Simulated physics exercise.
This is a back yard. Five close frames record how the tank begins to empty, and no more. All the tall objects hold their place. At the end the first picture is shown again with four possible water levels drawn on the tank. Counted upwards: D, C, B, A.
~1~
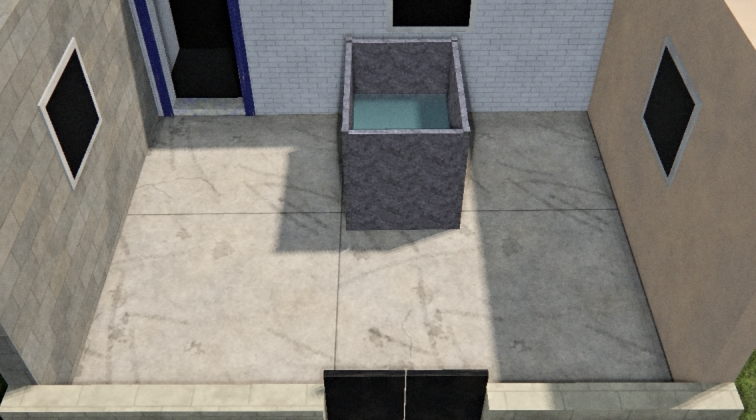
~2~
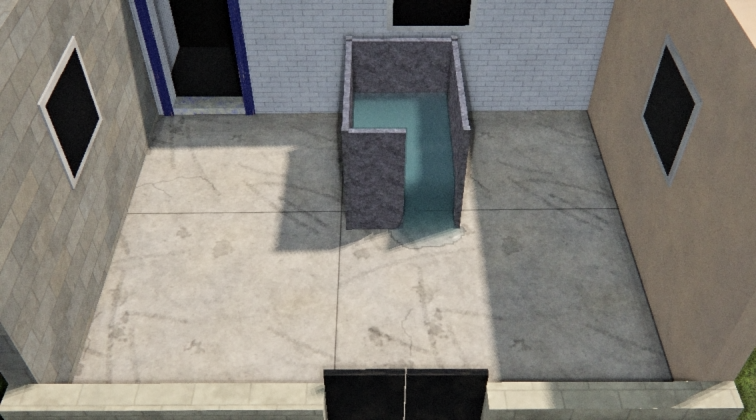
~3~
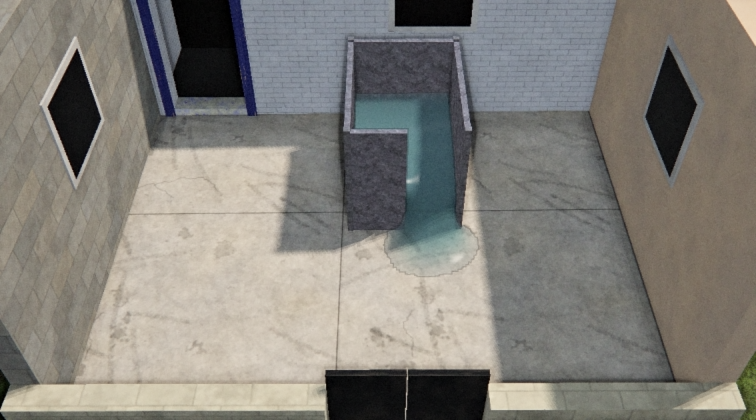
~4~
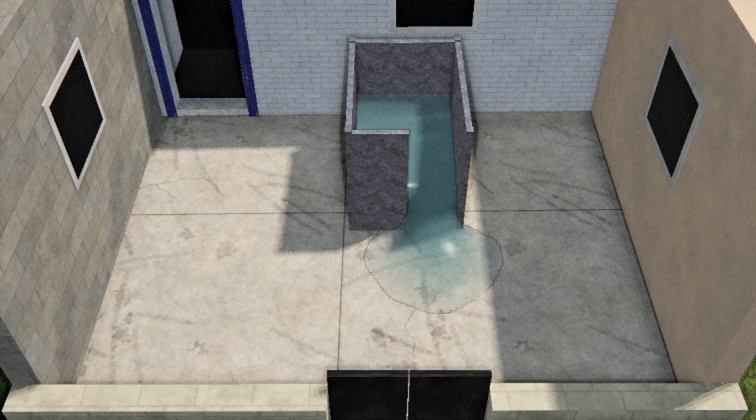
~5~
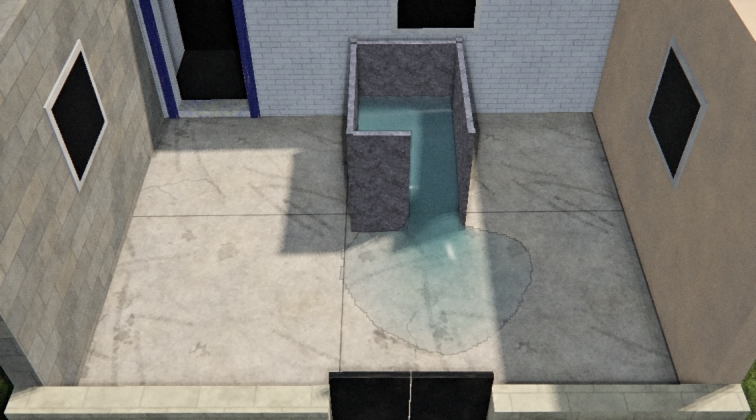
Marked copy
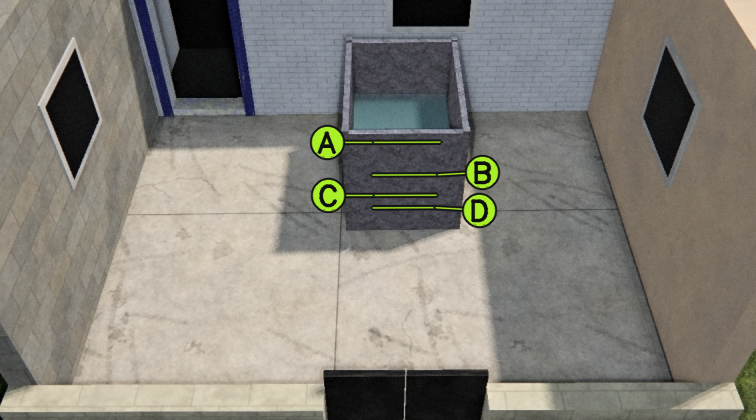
Water pours from an opening in a dark stone tank and spreads across the yard's paving.
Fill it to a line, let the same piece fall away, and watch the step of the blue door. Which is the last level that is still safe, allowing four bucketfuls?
It is B.
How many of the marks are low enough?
Three of them.
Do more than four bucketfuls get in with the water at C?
No, not at all.
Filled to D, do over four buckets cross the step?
No.
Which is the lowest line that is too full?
Line A.
On the marked copy, A at (406, 142); B at (405, 174); C at (404, 195); D at (404, 207); from the bottom up D, C, B, A.
For line A, about 8 bucketfuls get in.
For line B, a splash gets over, under a bucket.
For line C, nothing gets over.
For line D, nothing gets over.
